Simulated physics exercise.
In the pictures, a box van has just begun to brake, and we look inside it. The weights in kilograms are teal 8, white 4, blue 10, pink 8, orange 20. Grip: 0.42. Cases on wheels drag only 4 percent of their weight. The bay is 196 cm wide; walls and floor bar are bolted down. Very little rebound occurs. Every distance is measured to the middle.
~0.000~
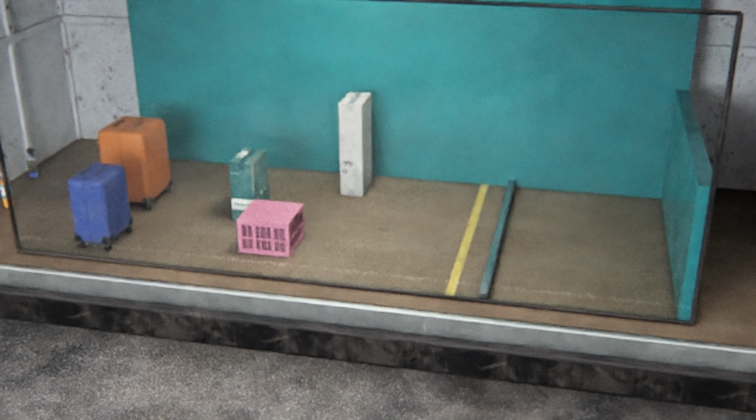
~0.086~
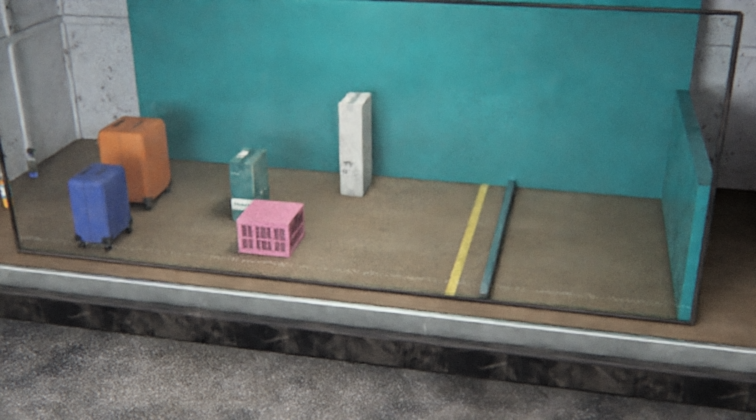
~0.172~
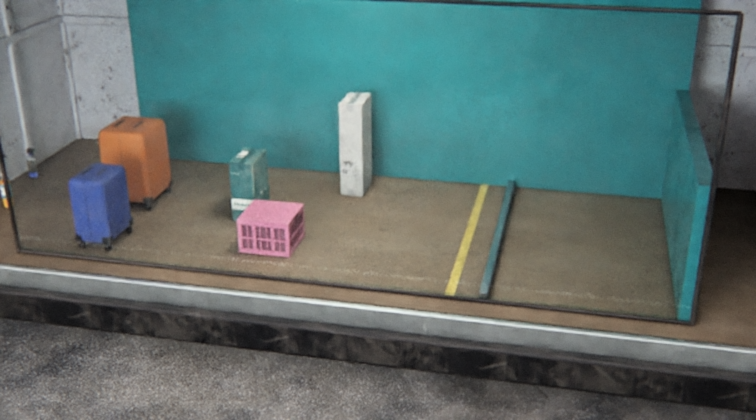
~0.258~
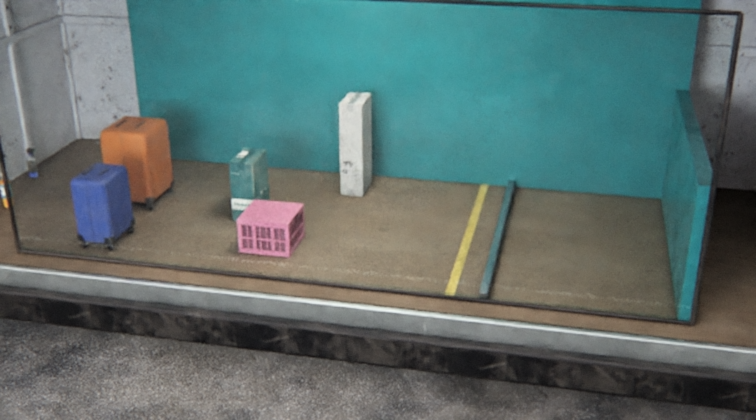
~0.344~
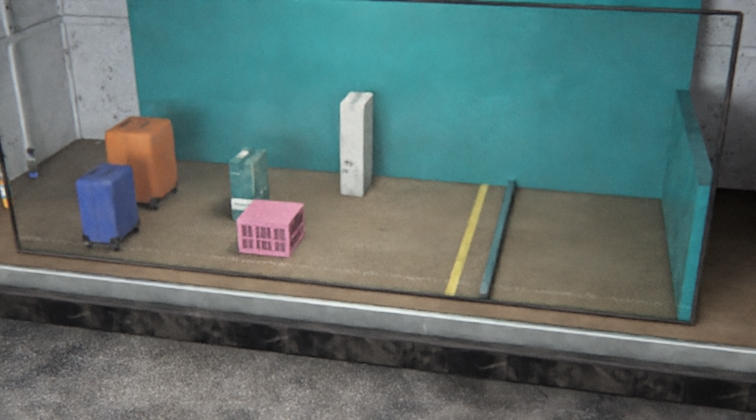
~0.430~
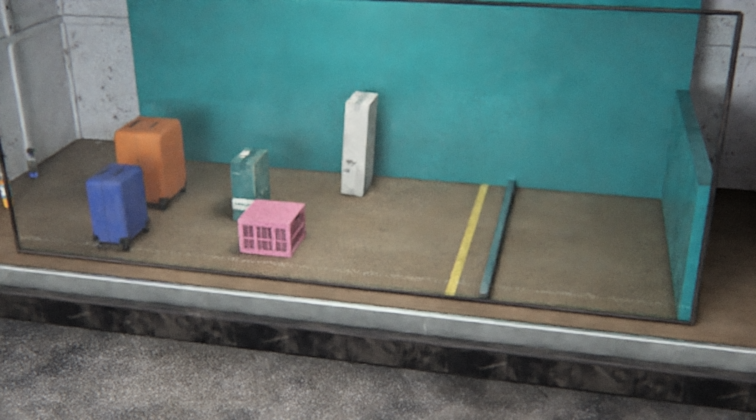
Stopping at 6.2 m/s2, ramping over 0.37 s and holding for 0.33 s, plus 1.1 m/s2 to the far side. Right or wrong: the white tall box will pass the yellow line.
Wrong.
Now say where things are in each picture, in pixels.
The first frame shows white tall box (356, 144), pink crate (272, 228), orange wheeled case (136, 162), yellow line (452, 288).
The second frame shows white tall box (356, 144), pink crate (272, 228), orange wheeled case (136, 162).
The third frame shows white tall box (356, 144), pink crate (272, 228), orange wheeled case (136, 162).
The fourth frame shows white tall box (356, 144), pink crate (272, 228), orange wheeled case (138, 162).
The fifth frame shows white tall box (357, 144), pink crate (272, 228), orange wheeled case (143, 162).
The sixth frame shows white tall box (359, 144), pink crate (273, 228), orange wheeled case (152, 163), yellow line (452, 288).
After 0.75 s the white tall box is 66 cm short of the yellow line, tilted 55°, near (401, 157) in the last picture's view.
After 1.15 s the white tall box is 19 cm short of the yellow line, tilted 90°, near (458, 184) in the last picture's view; the pink crate 53 cm short of the yellow line, tilted 0°.
After 1.65 s the white tall box is 20 cm short of the yellow line, tilted 90°, near (458, 184) in the last picture's view; the pink crate 1 cm past the yellow line, tilted 0°.
By 2.5 s, teal pack stops short of the yellow line; white tall box stops short of the yellow line; blue wheeled case stops short of the yellow line.
